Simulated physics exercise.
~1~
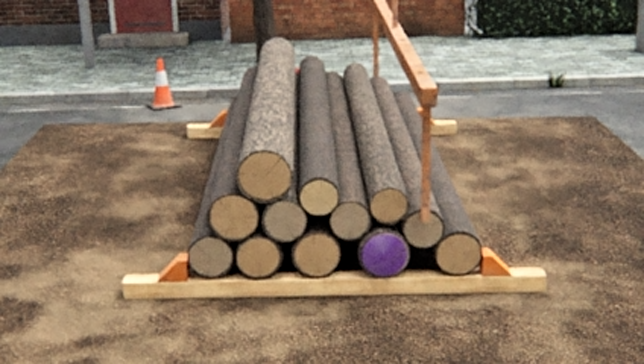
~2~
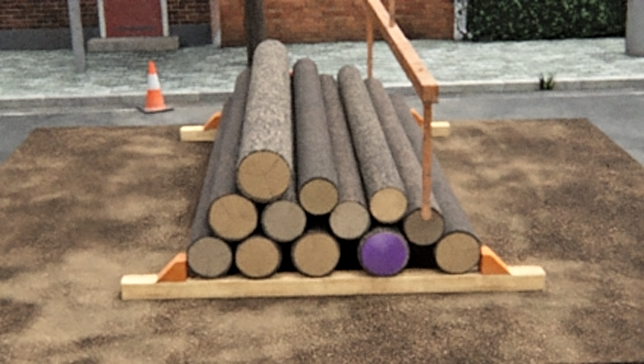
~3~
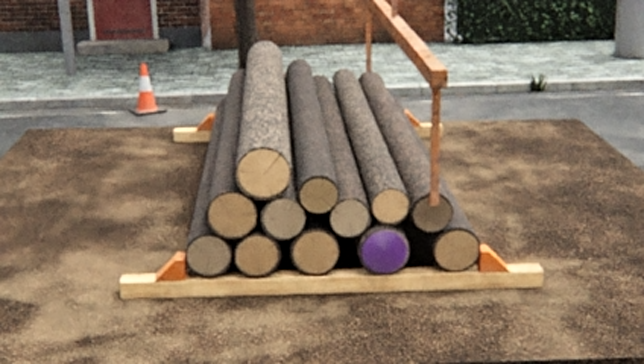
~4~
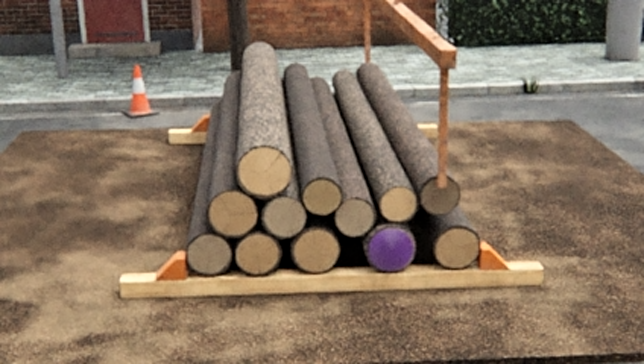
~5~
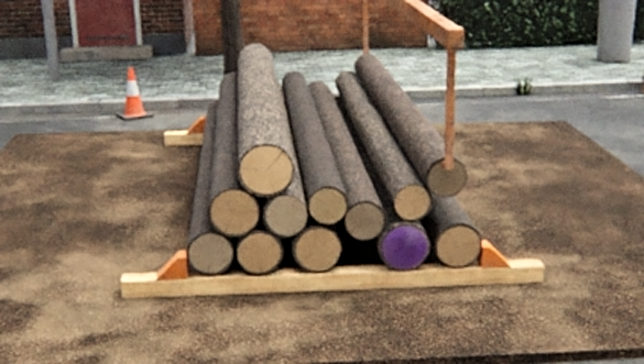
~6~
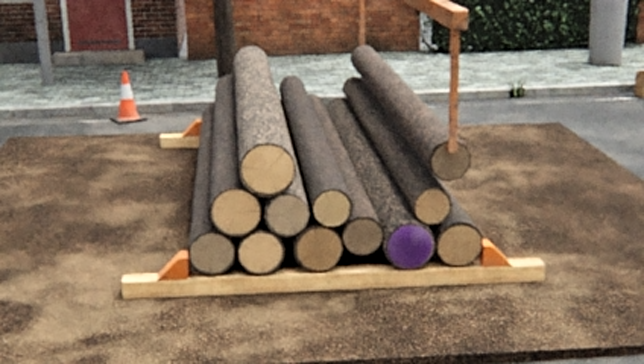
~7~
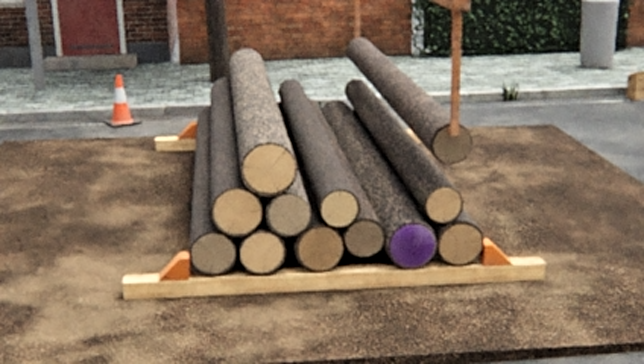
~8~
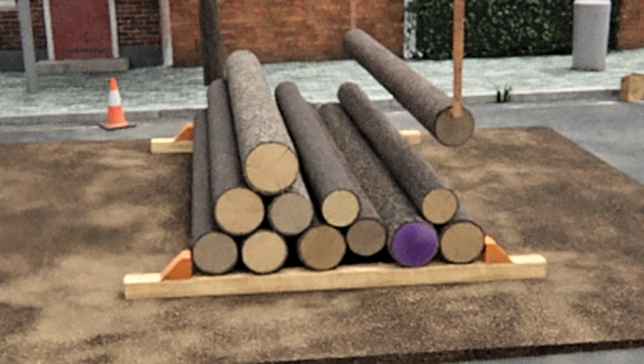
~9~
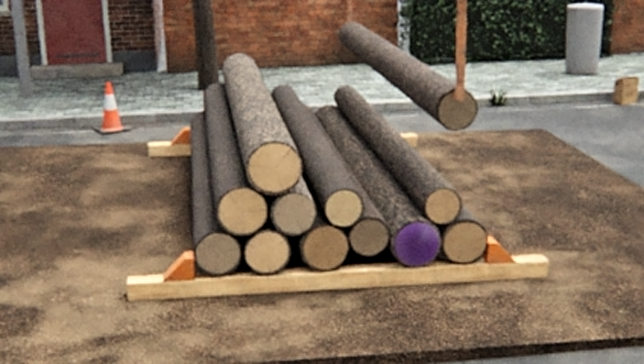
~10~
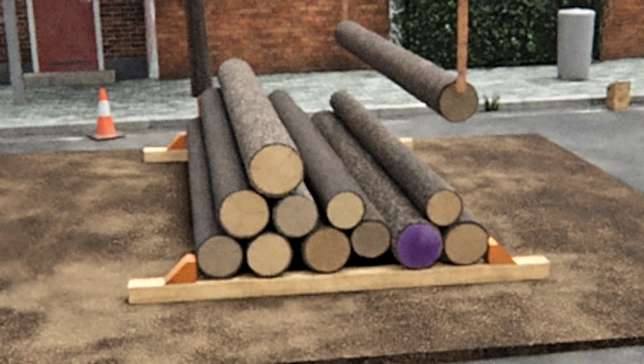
Crane beam lifting one log clear of a stacked pile as the purple-ended log and several others shift right and settle.
